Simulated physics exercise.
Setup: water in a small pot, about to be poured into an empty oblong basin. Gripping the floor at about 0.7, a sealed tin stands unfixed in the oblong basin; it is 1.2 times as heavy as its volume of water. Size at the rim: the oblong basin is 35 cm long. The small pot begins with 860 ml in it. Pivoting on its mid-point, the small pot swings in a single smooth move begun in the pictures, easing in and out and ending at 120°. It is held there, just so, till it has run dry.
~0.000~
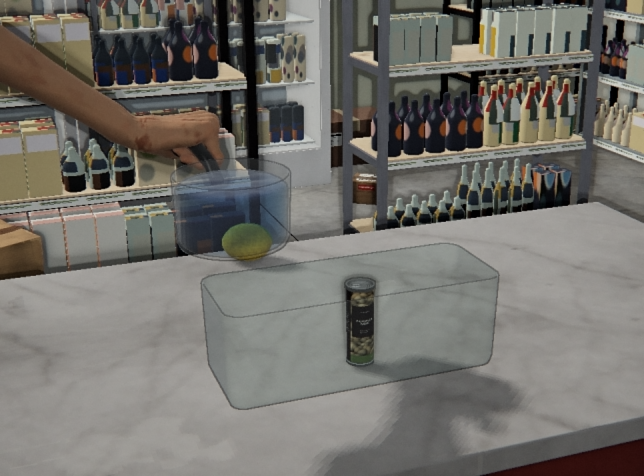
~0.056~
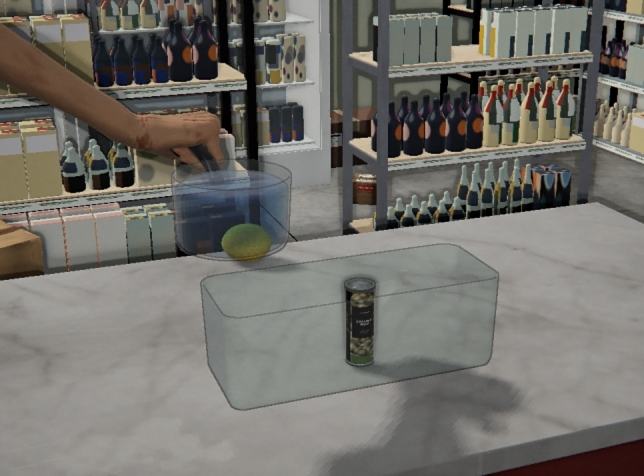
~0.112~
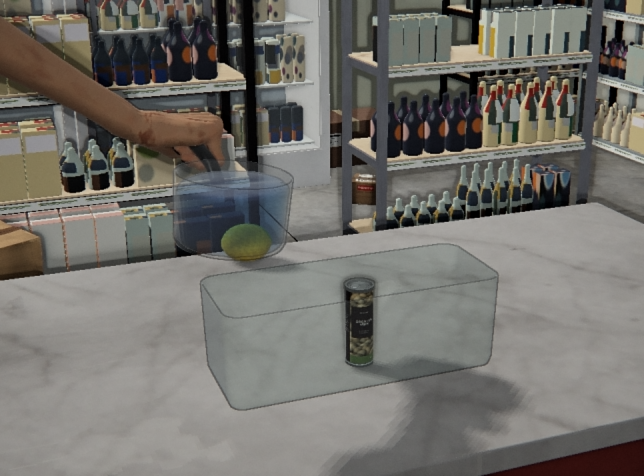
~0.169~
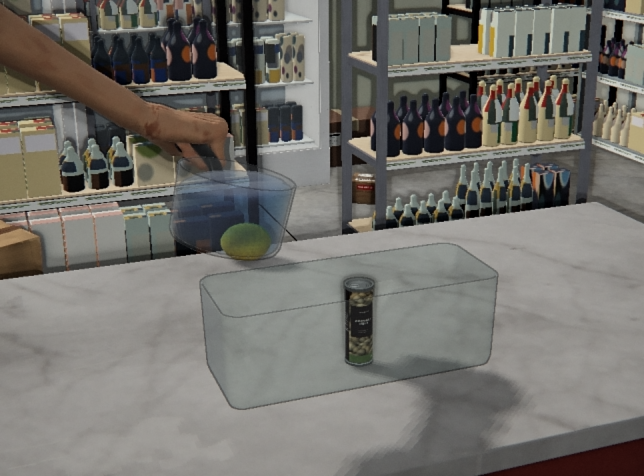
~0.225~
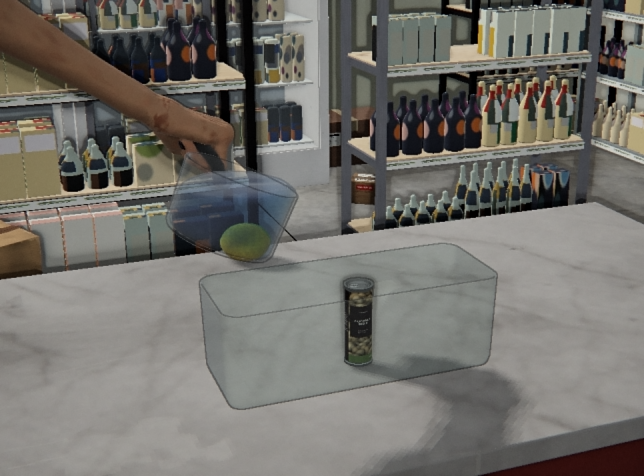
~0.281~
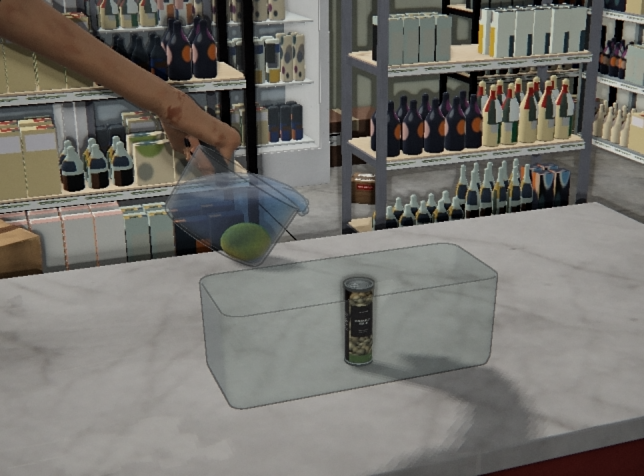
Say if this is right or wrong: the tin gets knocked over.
Wrong, it stays standing.
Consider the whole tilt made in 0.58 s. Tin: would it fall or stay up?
In that case the tin stays vertical.
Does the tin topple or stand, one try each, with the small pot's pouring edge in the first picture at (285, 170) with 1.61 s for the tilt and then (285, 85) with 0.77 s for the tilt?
The tin stays vertical the first time and overturns the second time.
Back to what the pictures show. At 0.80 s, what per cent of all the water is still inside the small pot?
2 %.
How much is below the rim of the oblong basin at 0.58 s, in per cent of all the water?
About 48 per cent.
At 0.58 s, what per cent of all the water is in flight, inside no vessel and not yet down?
Near 28 per cent at that moment.
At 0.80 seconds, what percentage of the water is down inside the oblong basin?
I'd say roughly 96 in a hundred of it.
By 0.58 s the tilt is 103° and 24 per cent is still to pour; the tin stands where it began.
By 0.80 s the tilt is 120° and 2 per cent is still to pour; the tin stands 1 cm from where it began.
By 1.02 s the tilt is 120° and 0 per cent is still to pour; the tin stands 1 cm from where it began.
By 1.27 s the tilt is 120° and 0 per cent is still to pour; the tin stands 1 cm from where it began.
At rest the tin stands 1 cm from where it began.
